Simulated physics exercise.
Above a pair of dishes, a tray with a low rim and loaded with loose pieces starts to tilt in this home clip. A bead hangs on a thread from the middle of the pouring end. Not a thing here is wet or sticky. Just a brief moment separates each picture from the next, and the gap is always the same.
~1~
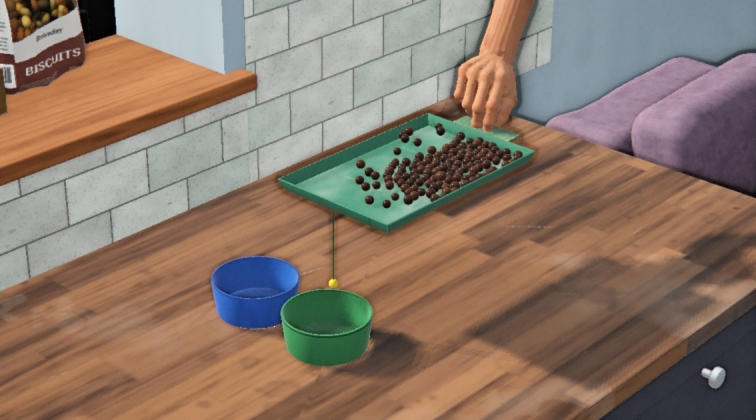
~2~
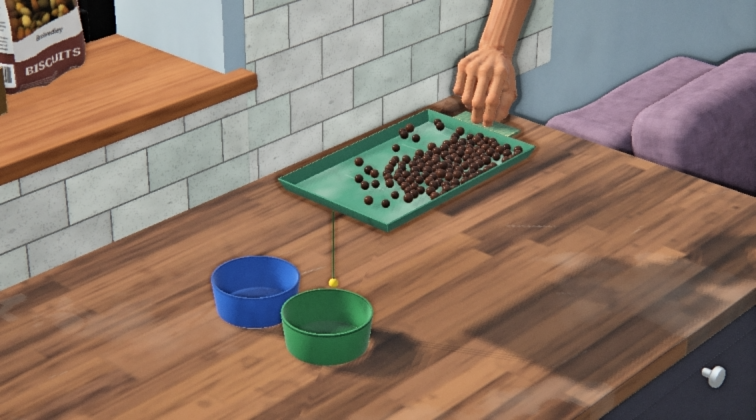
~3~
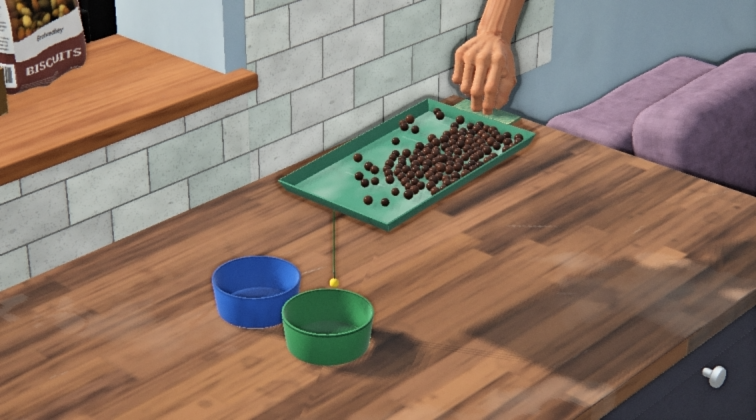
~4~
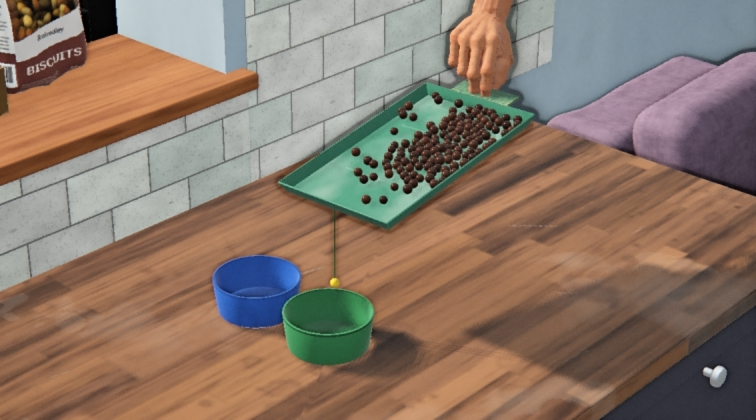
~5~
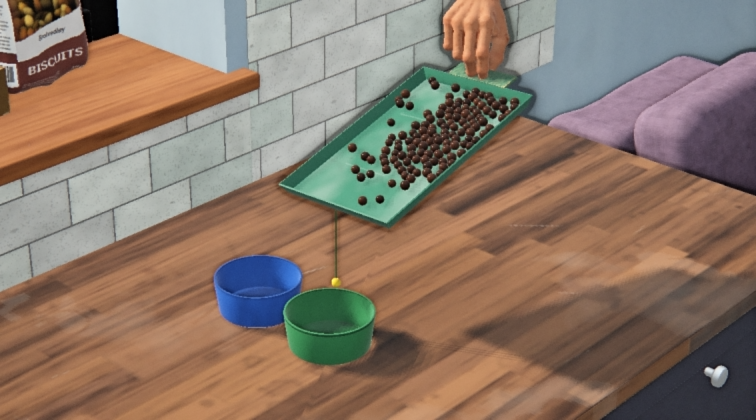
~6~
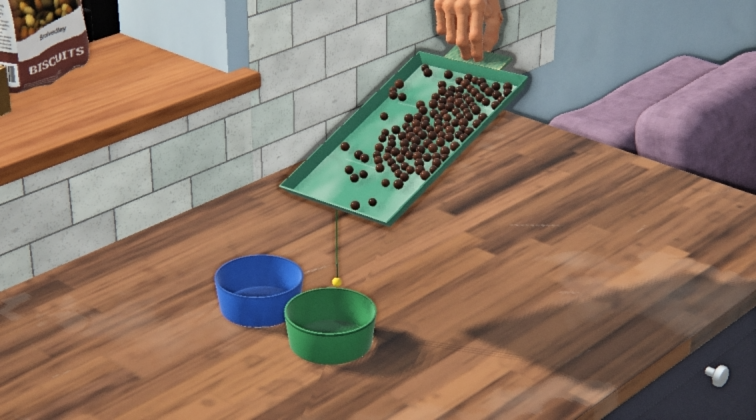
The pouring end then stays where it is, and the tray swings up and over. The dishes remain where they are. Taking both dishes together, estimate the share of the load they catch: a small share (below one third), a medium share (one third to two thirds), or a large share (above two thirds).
They catch a medium share of it.
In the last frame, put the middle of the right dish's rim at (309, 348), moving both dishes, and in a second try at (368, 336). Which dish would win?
The first time it's the one placed on the left, and the second time it's the one placed on the left.
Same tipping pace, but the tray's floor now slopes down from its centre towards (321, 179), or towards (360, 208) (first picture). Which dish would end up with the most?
The first tilt favours the left-side dish and the second favours the right-side dish.
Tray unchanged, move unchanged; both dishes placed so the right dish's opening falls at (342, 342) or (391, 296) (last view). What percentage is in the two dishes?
It comes to near 60 per cent the first time and near 0 per cent the second time.
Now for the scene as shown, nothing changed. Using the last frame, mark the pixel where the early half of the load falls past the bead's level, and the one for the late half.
Around (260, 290) at first; around (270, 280) after that.
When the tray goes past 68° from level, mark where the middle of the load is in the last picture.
Roughly at (268, 270).
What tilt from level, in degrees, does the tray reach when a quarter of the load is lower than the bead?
Close to 65° of tilt at that moment.
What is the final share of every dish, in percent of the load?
Per hundred pieces, the left dish ends with about 30 and the right dish with about 20.
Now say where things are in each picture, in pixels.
The first frame shows corners of the pouring end near (286, 179) and (387, 221), level; middle of the load near (440, 169), chocolate balls; left dish near (224, 307); right dish near (295, 343); bead on its thread near (334, 284).
The second frame shows corners of the pouring end near (286, 178) and (387, 221), level; middle of the load near (440, 166).
The third frame shows corners of the pouring end near (286, 180) and (387, 220), tipped barely, lowest at the left corner; middle of the load near (440, 159).
The fourth frame shows corners of the pouring end near (286, 181) and (387, 219), tipped a little, lowest at the left corner; middle of the load near (439, 147), only a few on the move.
The fifth frame shows corners of the pouring end near (286, 182) and (387, 218), tipped clearly, lowest at the left corner; middle of the load near (437, 137), a little on the move.
The sixth frame shows corners of the pouring end near (287, 184) and (386, 217), tipped clearly, lowest at the left corner; middle of the load near (430, 130), all but a few on the move; left dish near (228, 305); right dish near (299, 341).
Shortly afterwards, tray tipped steeply; near a quarter on the tray; a little in the right dish; a little in the left dish; near a quarter outside both; near a third in the air.
Next, tray tipped past a quarter turn; a little in the right dish; near a third in the left dish; near half outside both; only a few in the air.
Some moments later, tray tipped past a quarter turn; near a quarter in the right dish; near a third in the left dish; near half outside both.
In the end, tray tipped past a quarter turn; near a quarter in the right dish; near a third in the left dish; near half outside both.
